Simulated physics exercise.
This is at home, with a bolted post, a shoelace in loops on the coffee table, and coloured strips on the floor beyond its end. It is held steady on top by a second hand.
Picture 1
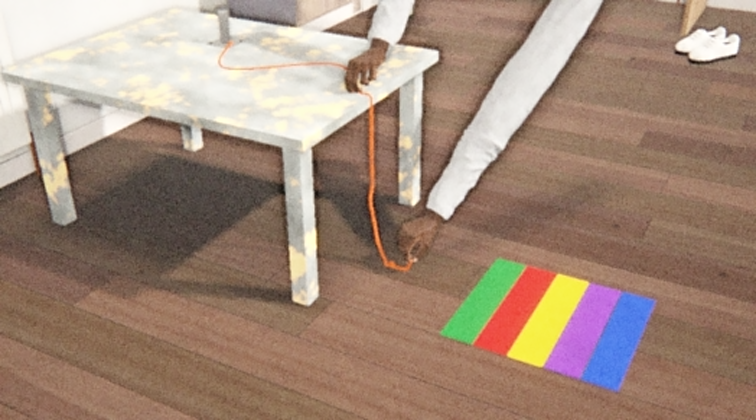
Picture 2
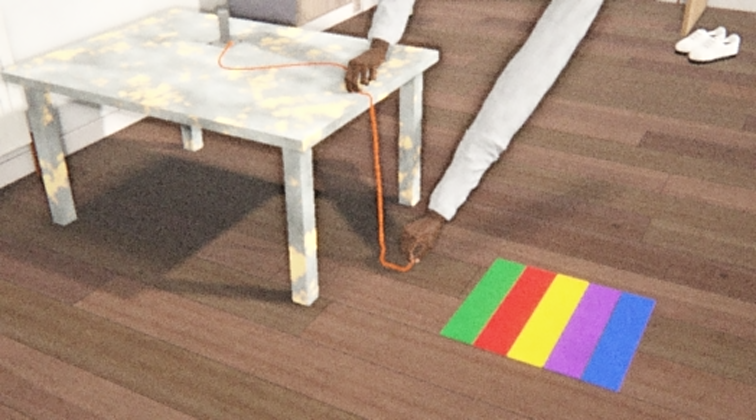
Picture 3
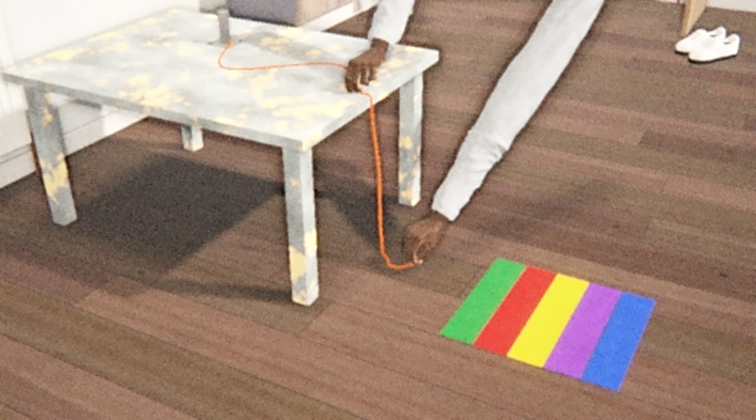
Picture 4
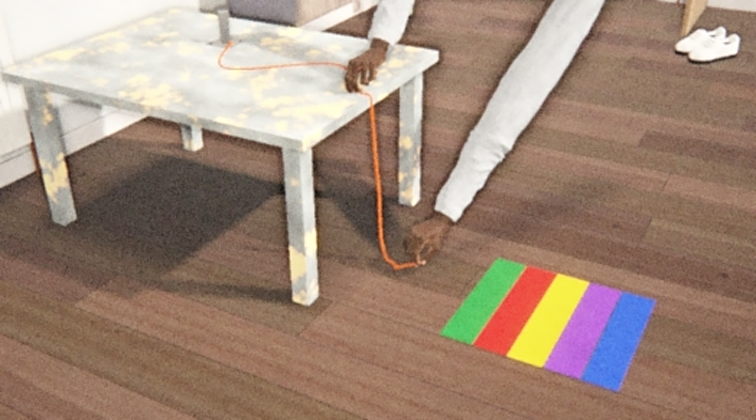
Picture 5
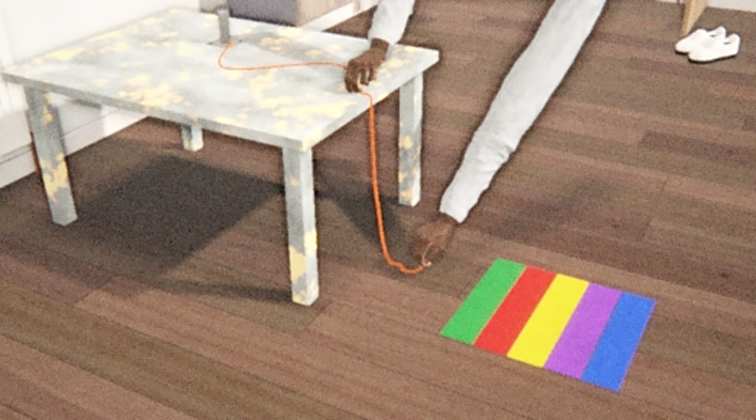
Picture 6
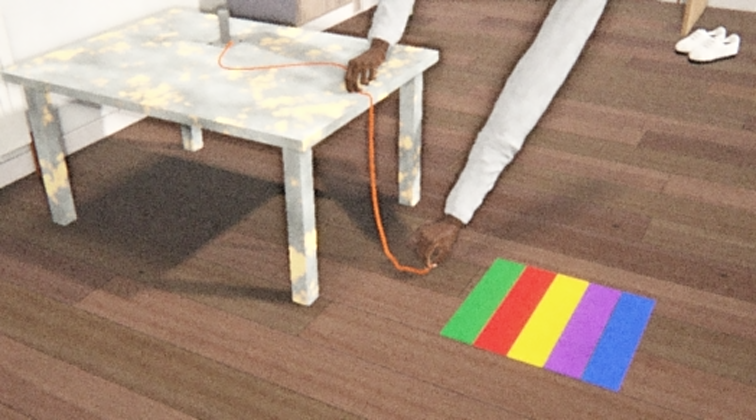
At first, an orange shoelace crosses a coffee table and hangs over its edge, one hand resting on the tabletop and another holding the low end near coloured strips on the floor. The lower hand then draws the end slightly to the right, toward the green strip, while the upper hand barely moves.
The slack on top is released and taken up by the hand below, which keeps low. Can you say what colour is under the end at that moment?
Yes, it is blue.
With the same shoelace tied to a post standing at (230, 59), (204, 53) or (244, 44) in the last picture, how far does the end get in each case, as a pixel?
Going by the last picture, roughly (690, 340), (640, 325) and (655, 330).
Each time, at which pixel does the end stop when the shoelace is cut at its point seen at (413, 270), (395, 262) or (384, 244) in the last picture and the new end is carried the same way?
Cut 1: About (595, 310). Cut 2: About (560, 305). Cut 3: About (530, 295).
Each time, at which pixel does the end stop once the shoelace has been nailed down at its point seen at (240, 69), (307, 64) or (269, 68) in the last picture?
Readings in order - (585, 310), (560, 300), (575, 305).
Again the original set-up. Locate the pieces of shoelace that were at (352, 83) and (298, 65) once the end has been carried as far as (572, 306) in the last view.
You'll find them at about (390, 132) and about (334, 76).
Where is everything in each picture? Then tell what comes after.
The first picture shows end (411, 260); green (467, 324); red (500, 334); yellow (534, 345); purple (570, 356); blue (607, 367).
The second picture shows end (413, 261); shoelace through (222, 55) (263, 68) (340, 65) (360, 93) (377, 165) (381, 241).
The third picture shows end (417, 262).
The fourth picture shows end (420, 263); shoelace through (222, 55) (263, 68) (340, 65) (360, 93) (376, 165) (381, 240).
The fifth picture shows end (425, 264).
The sixth picture shows end (430, 266); shoelace through (222, 55) (263, 68) (340, 65) (360, 93) (372, 164) (384, 241).
A little later, end near (572, 306); over yellow.
Next, end near (610, 316); over blue.
When it is tight, end near (632, 323); over blue. It gets as far as the blue strip.
